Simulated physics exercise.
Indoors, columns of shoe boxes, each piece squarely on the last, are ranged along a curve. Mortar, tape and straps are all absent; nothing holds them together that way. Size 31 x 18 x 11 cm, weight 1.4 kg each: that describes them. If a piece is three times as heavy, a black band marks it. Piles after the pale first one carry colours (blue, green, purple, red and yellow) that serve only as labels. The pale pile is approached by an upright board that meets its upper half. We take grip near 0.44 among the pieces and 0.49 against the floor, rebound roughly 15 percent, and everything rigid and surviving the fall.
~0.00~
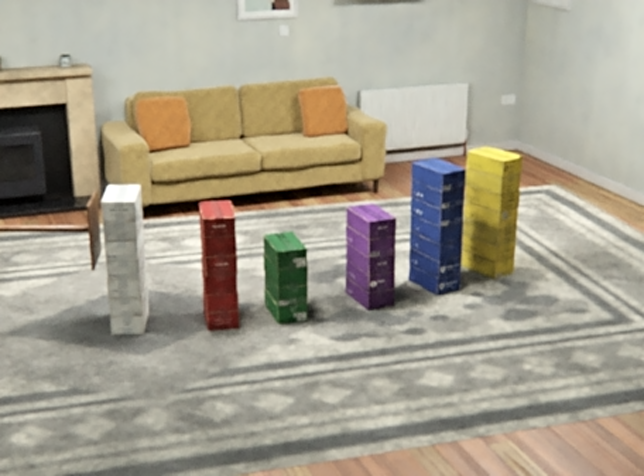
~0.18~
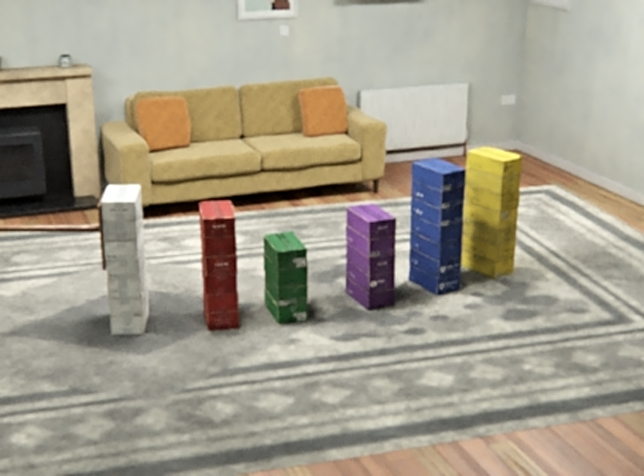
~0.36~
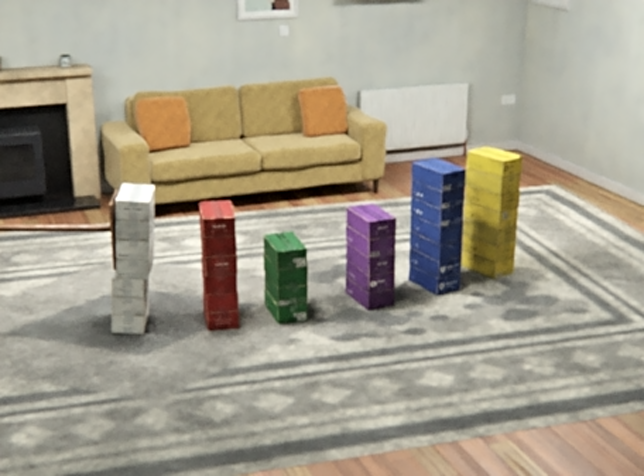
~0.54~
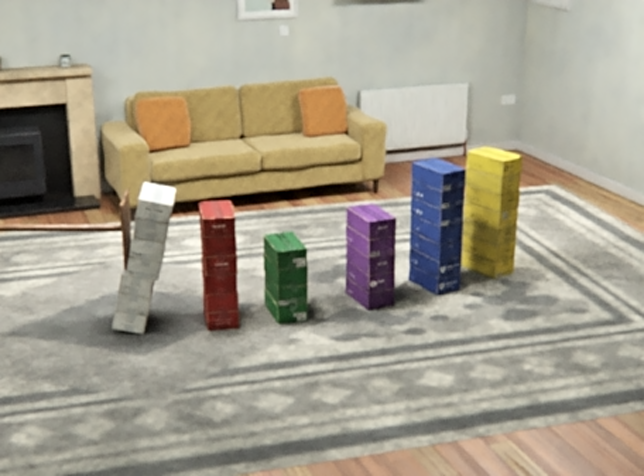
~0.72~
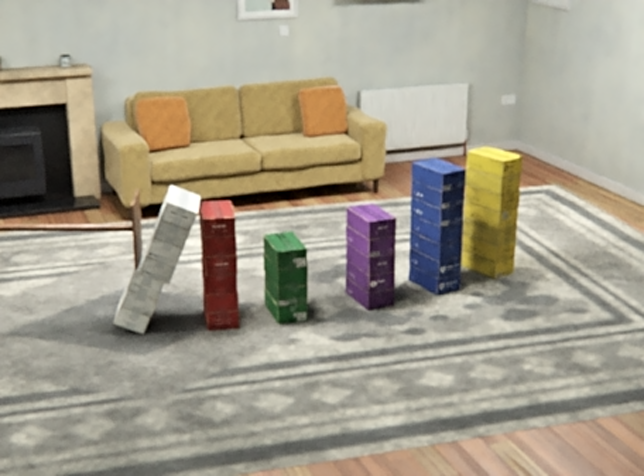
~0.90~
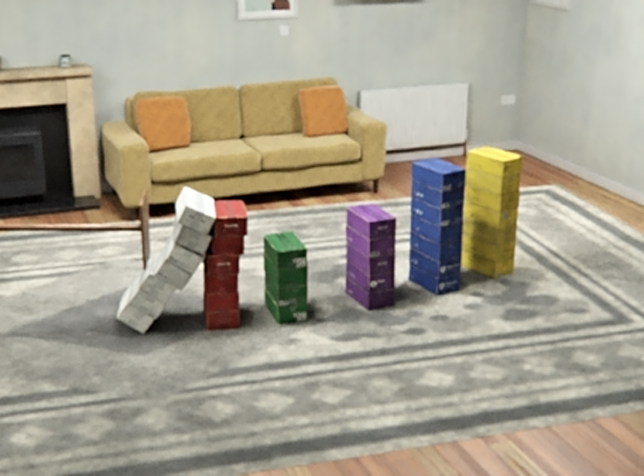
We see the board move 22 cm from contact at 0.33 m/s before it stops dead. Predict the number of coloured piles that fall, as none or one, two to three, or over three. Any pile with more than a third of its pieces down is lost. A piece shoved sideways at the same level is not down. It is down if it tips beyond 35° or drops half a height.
The number of coloured piles that fall is two to three.
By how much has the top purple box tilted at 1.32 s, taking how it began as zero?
About 0 degrees.
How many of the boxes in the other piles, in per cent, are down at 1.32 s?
By then, 5 per cent.
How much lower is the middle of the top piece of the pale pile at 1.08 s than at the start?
I'd put it at close to 10 cm below where it started.
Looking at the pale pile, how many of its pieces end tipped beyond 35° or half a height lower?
Tally of pale pieces: 6.
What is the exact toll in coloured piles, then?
A total of 2.
After 1.08 s, 7 of the pale pile down; none of the 29 other boxes down, 6 disturbed; top red box leaning 10°.
After 1.32 s, 7 of the pale pile down; 1 of the 29 other boxes down; top red box leaning 27°, 7 cm lower; top green box shifted 59 mm.
After 1.64 s, 7 of the pale pile down; 5 of the 29 other boxes down; top green box leaning 30°, 54 mm lower; top red box leaning 30°, 14 cm lower.
After 2.06 s, 6 of the pale pile down; 9 of the 29 other boxes down; top green box leaning 24°, 15 cm lower; top red box leaning 22°, 28 cm lower.
At rest (2.7 s), 6 of the pale pile down; 9 of the 29 other boxes down; top purple box leaning 30°, 47 mm lower; top green box leaning 24°, 18 cm lower. Wrecked, green and red. As the last picture would show them, middles, top purple box near (416, 222), top green box near (361, 269).
